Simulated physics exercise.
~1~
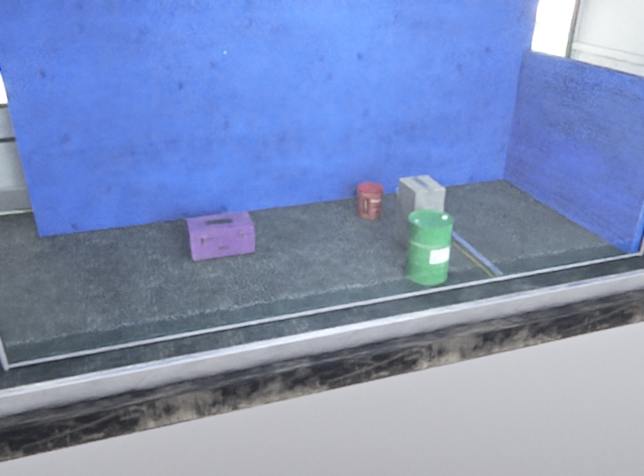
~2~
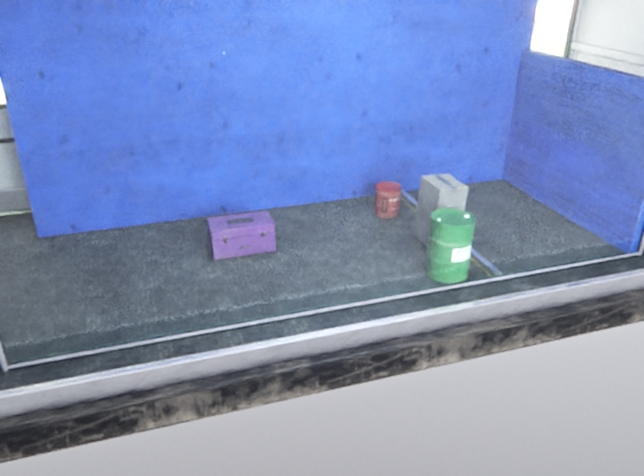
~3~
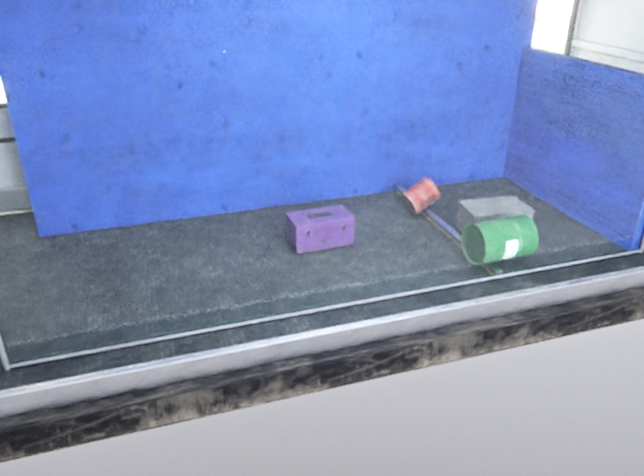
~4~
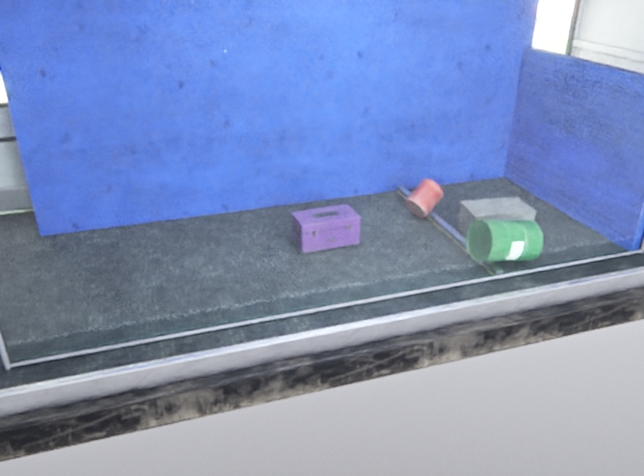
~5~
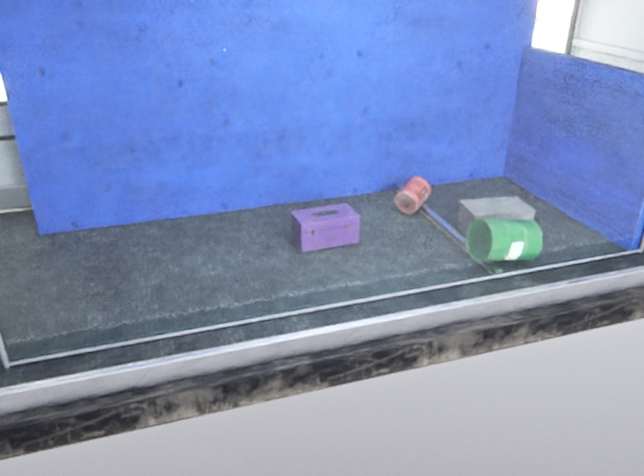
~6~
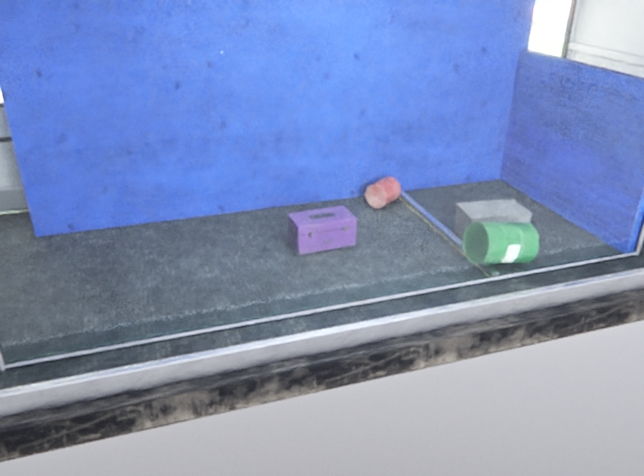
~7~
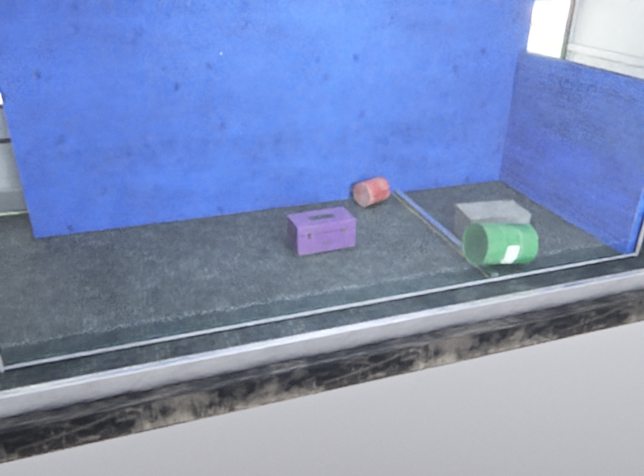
In a blue-walled bay, a purple toolbox, green drum, grey pack and red bucket slid right; the drum and pack toppled across the line on the floor and stayed there, while the toolbox stopped short and the tipped bucket rolled back left.
